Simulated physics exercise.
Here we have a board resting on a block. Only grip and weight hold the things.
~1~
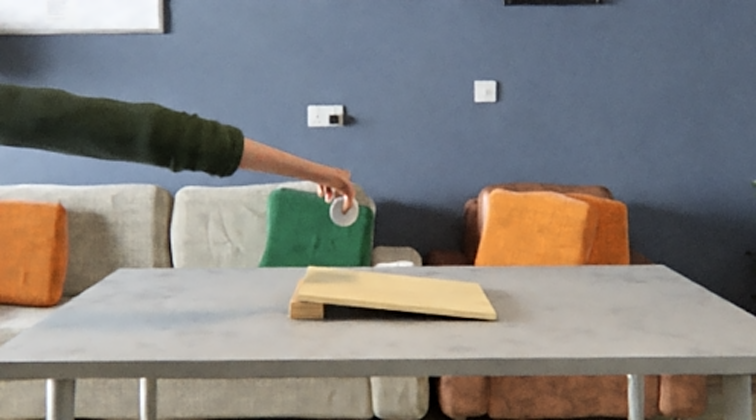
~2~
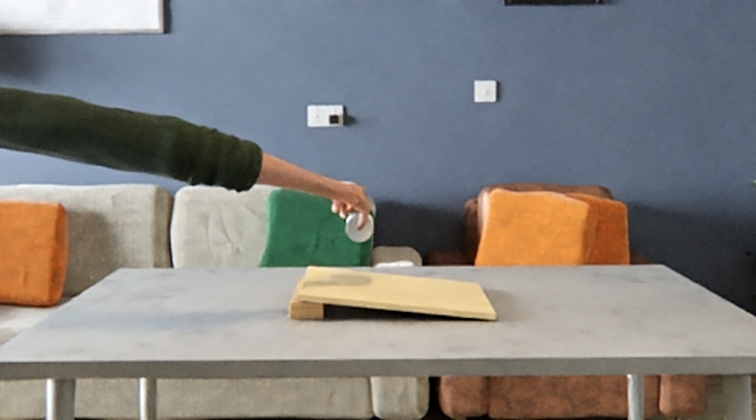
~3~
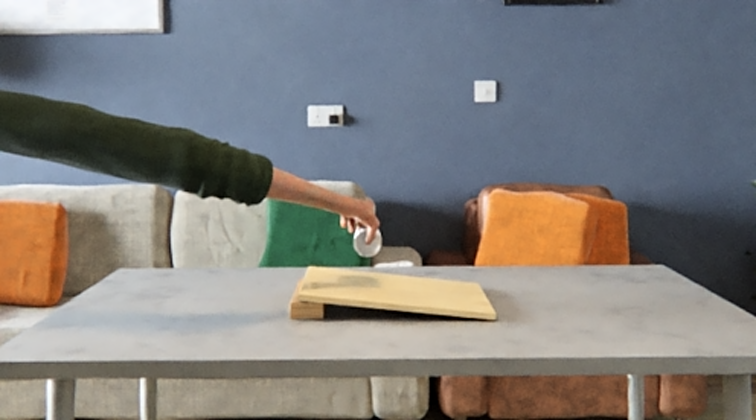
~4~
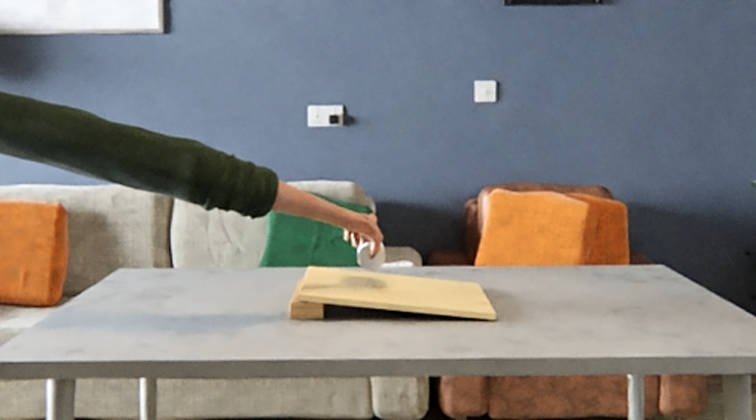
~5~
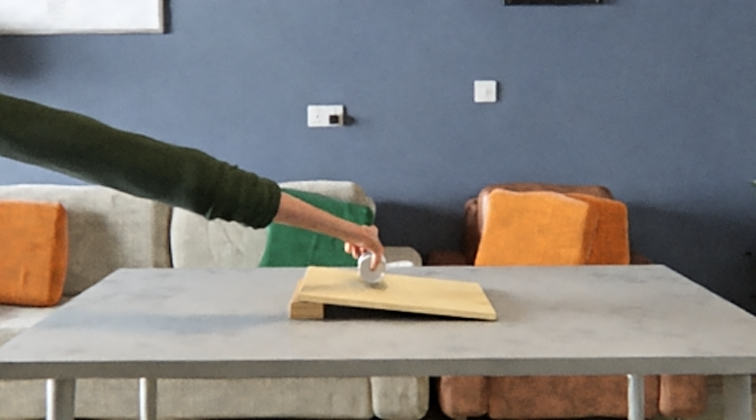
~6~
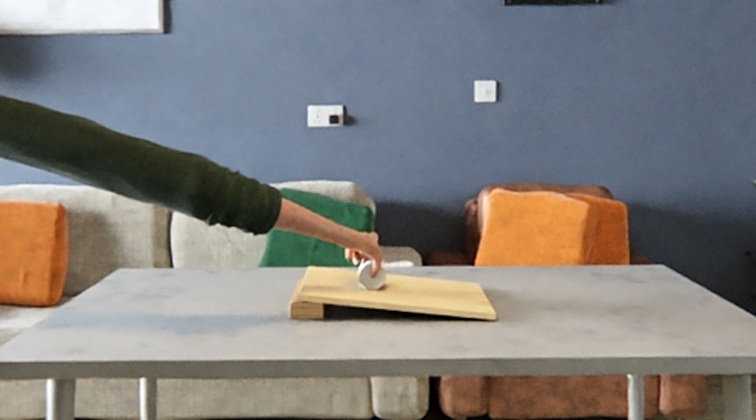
In a living room, a hand lowering a small white jar onto a sloping board propped on a block on a grey table.
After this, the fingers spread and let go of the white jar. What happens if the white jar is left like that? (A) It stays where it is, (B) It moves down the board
It moves down the board.
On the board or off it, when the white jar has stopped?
Watch the white jar: It goes over the edge.
Then, 0.90 s after the last picture, white jar rolled well along near (450, 280).
Then, 1.60 s after the last picture, white jar now off the board.
Then, 2.30 s after the last picture, things are still on the move.
Then, 2.80 s after the last picture, as before.
By the end, off the board, white jar. The white jar runs down the board.
